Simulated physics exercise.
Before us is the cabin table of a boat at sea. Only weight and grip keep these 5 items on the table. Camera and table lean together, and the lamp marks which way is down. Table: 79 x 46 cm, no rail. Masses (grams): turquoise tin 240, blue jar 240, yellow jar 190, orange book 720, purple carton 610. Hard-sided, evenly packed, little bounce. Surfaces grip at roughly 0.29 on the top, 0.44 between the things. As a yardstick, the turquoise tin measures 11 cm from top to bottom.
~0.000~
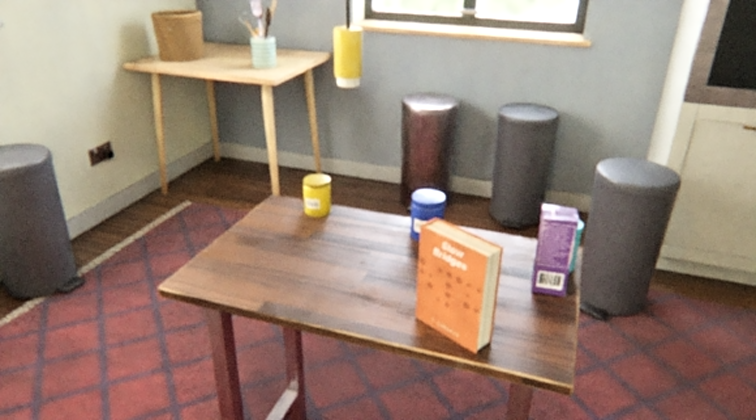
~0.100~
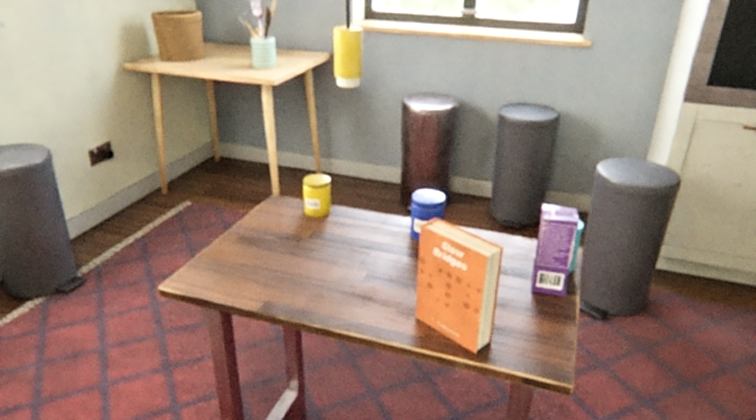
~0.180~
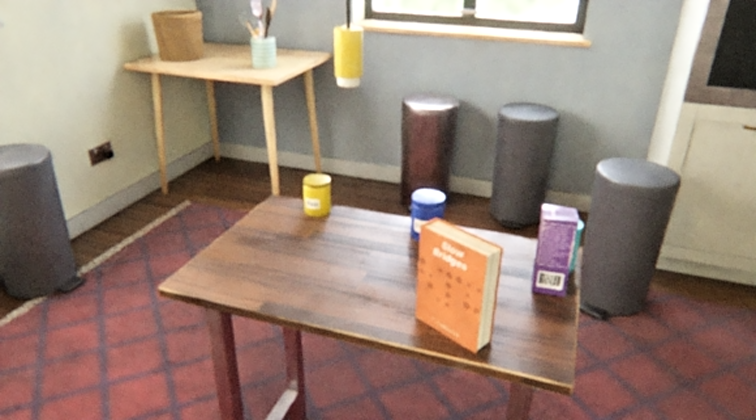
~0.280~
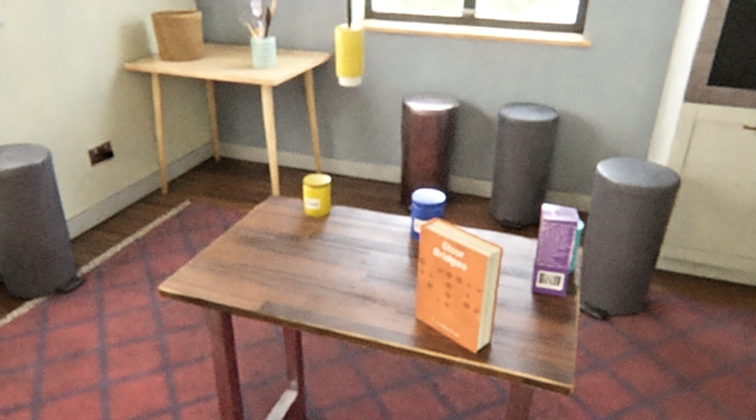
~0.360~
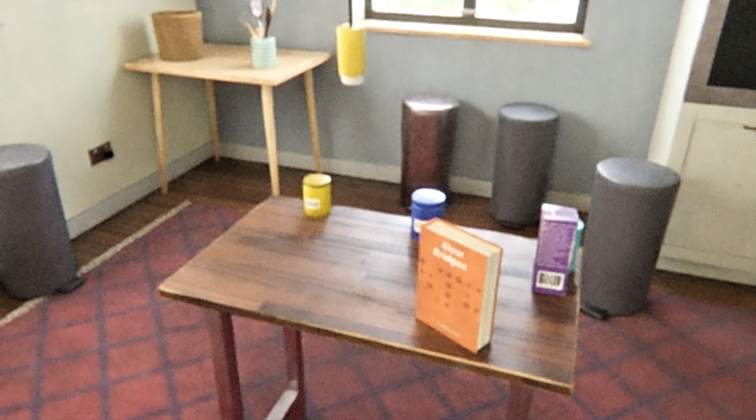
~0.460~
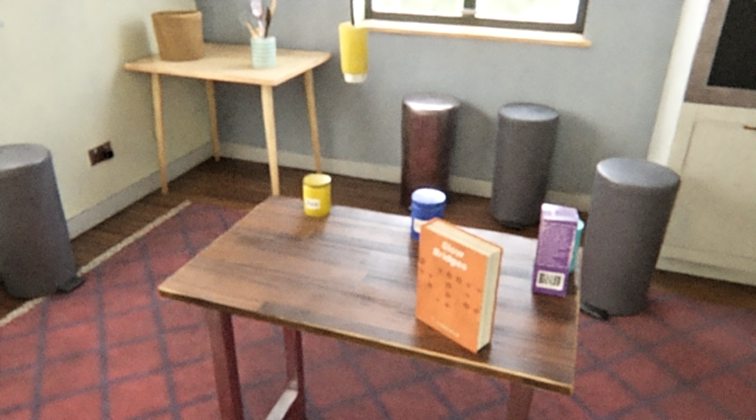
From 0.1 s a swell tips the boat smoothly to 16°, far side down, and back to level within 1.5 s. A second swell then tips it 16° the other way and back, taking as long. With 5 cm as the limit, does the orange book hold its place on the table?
The orange book leaves its spot.
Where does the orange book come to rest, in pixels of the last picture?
Around (491, 294).
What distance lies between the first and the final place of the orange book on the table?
Some 14 cm.
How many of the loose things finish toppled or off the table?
1 of them.
Around 1.26 s, floor tilted 7°, far side down; orange book on its side near (491, 286).
Around 1.36 s, floor tilted 4°, far side down; orange book on its side near (491, 294); purple carton shifted 4 cm.
Finally (3.6 s), on their side or leaning hard on the table, orange book; the other 4 still in place (within 5 cm). In the last view, orange book near (491, 294).
